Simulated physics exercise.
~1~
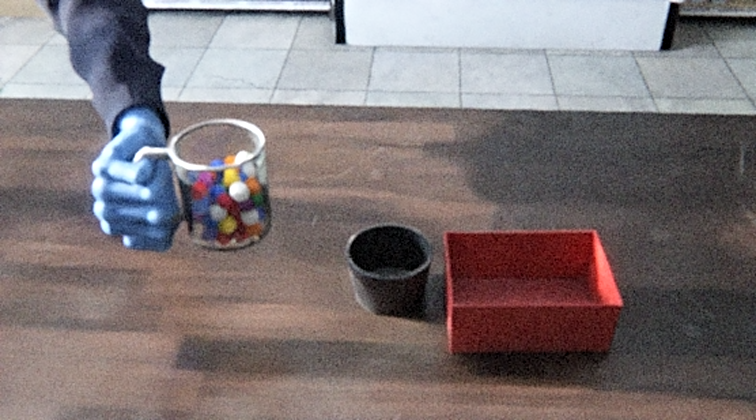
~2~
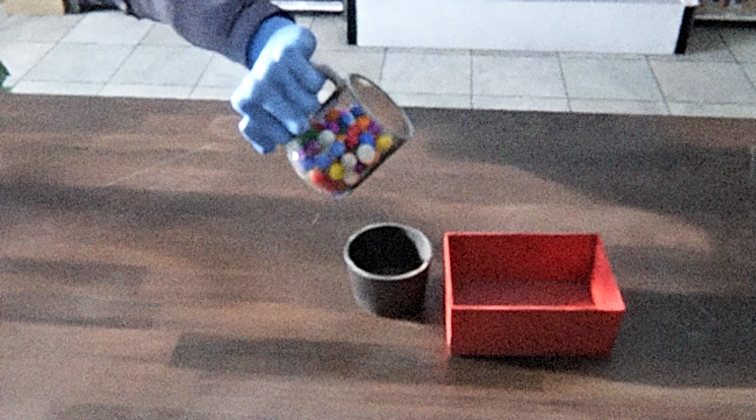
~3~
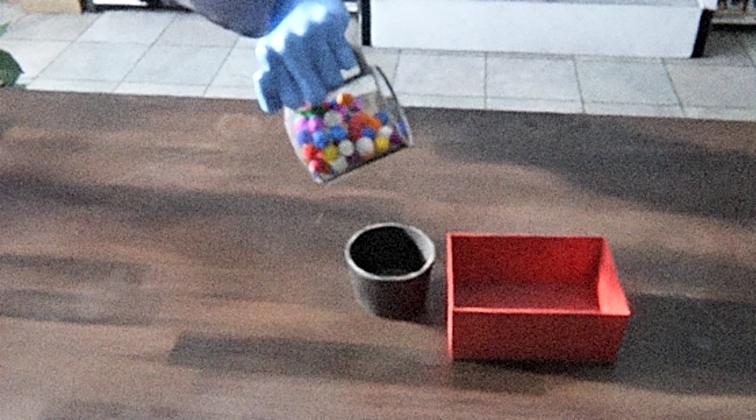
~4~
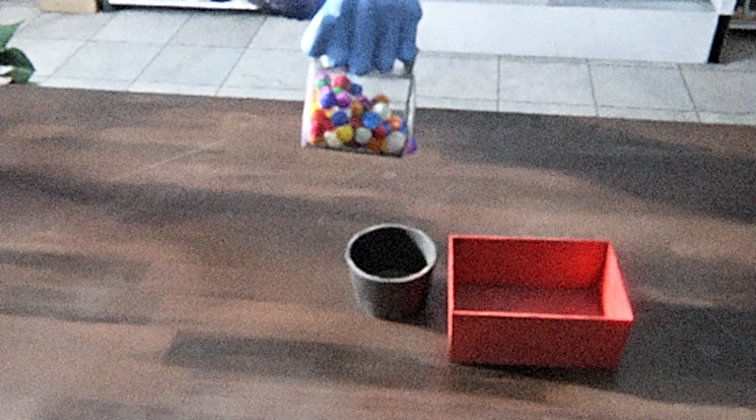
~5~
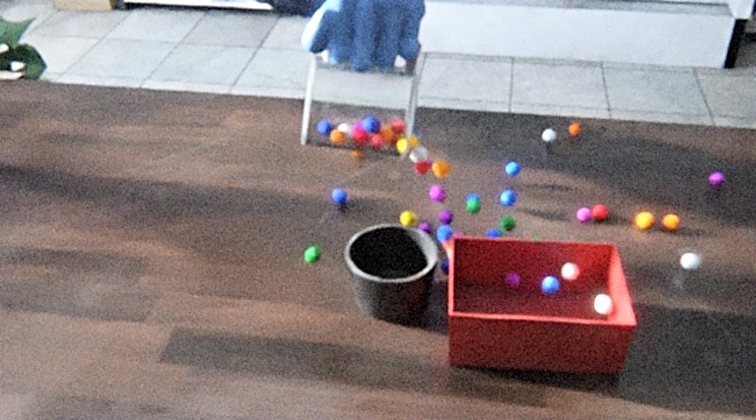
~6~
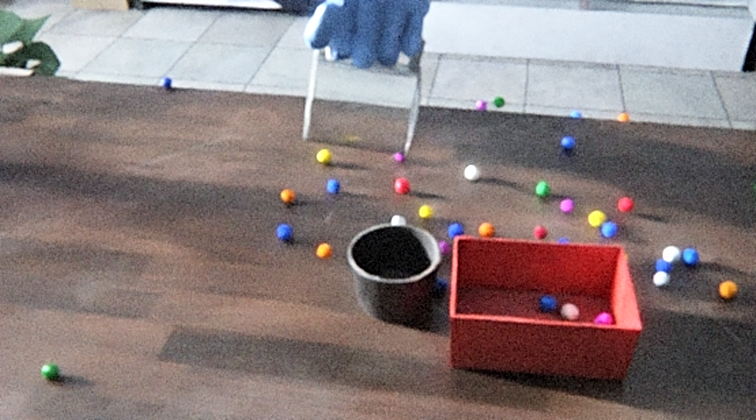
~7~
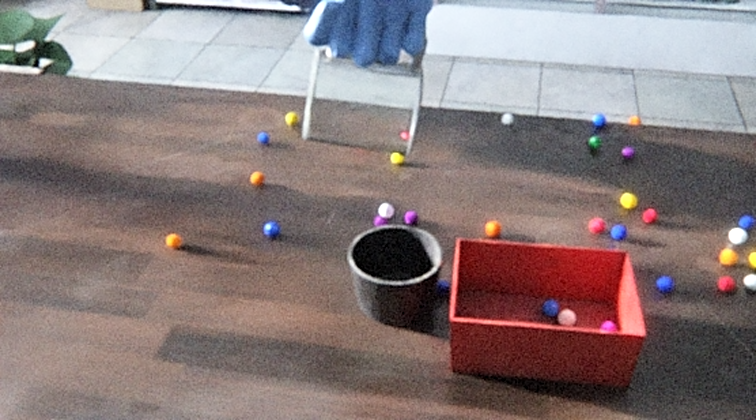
At the start, a blue-gloved hand holds a clear cup of colourful marbles upright, to the left of a black dish and a red tin on a dark wooden table. The hand carries the cup right and tips it above and behind the dish. It turns the cup further onto its side, with the marbles still inside. Then the cup tilts past level and the marbles spill out, bouncing and scattering widely. A few land in the red tin, while most roll across the table. Finally, the cup hangs empty, the dish appears empty, and marbles lie spread around.
